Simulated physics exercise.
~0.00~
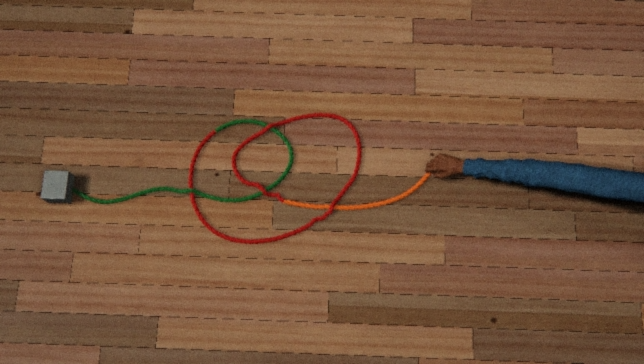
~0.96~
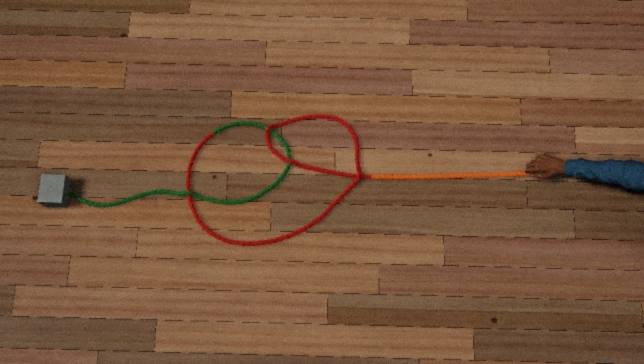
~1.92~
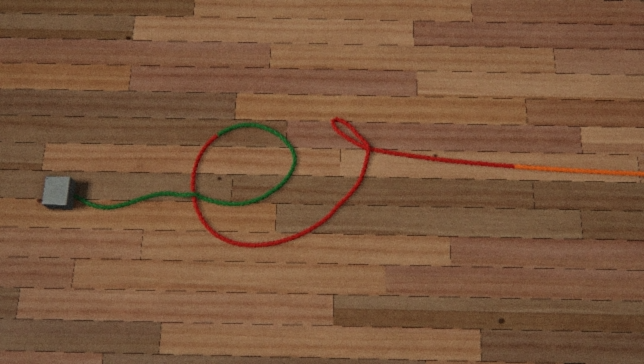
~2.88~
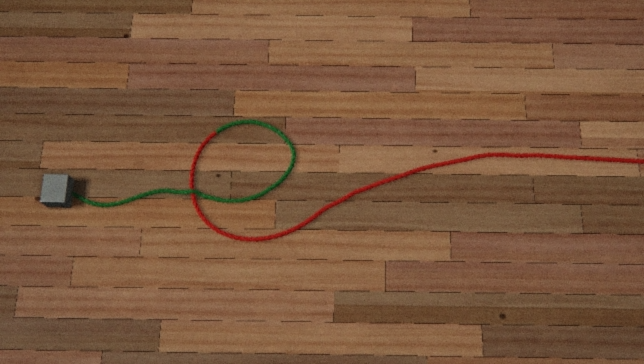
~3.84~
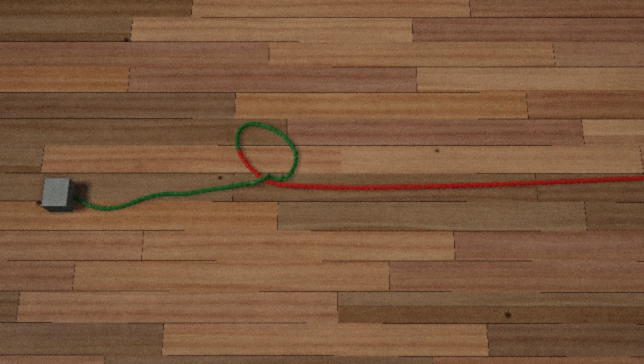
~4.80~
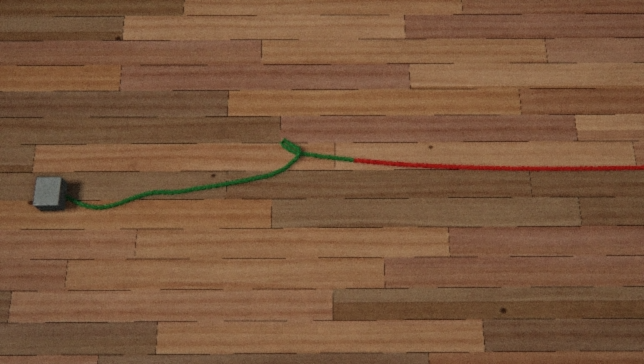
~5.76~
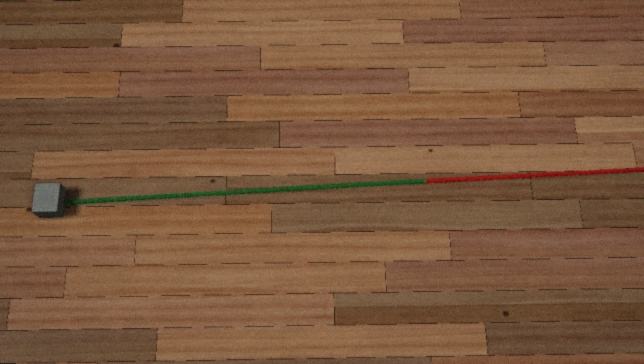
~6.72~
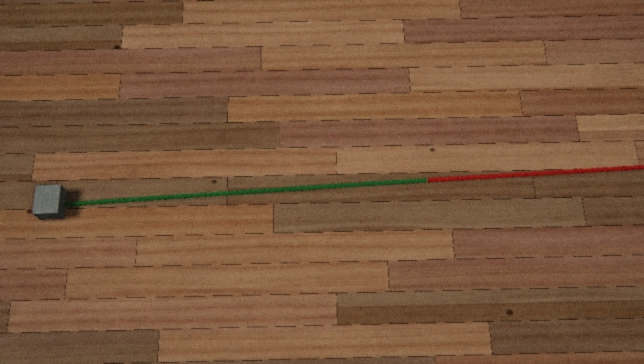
A hand in a blue sleeve holds the orange right end of a rope on a wooden plank floor, seen from above, with the green left end fixed to a small grey block. Between them, the rope's green and red stretches lie in overlapping loops. The hand pulls the orange end to the right and leaves view, and the red loop on the right shrinks and opens out. The remaining loop of red and green then tightens, narrows to a small green kink and slips open. Finally the rope stretches straight from the block, green then red, with no knot, and stays still.
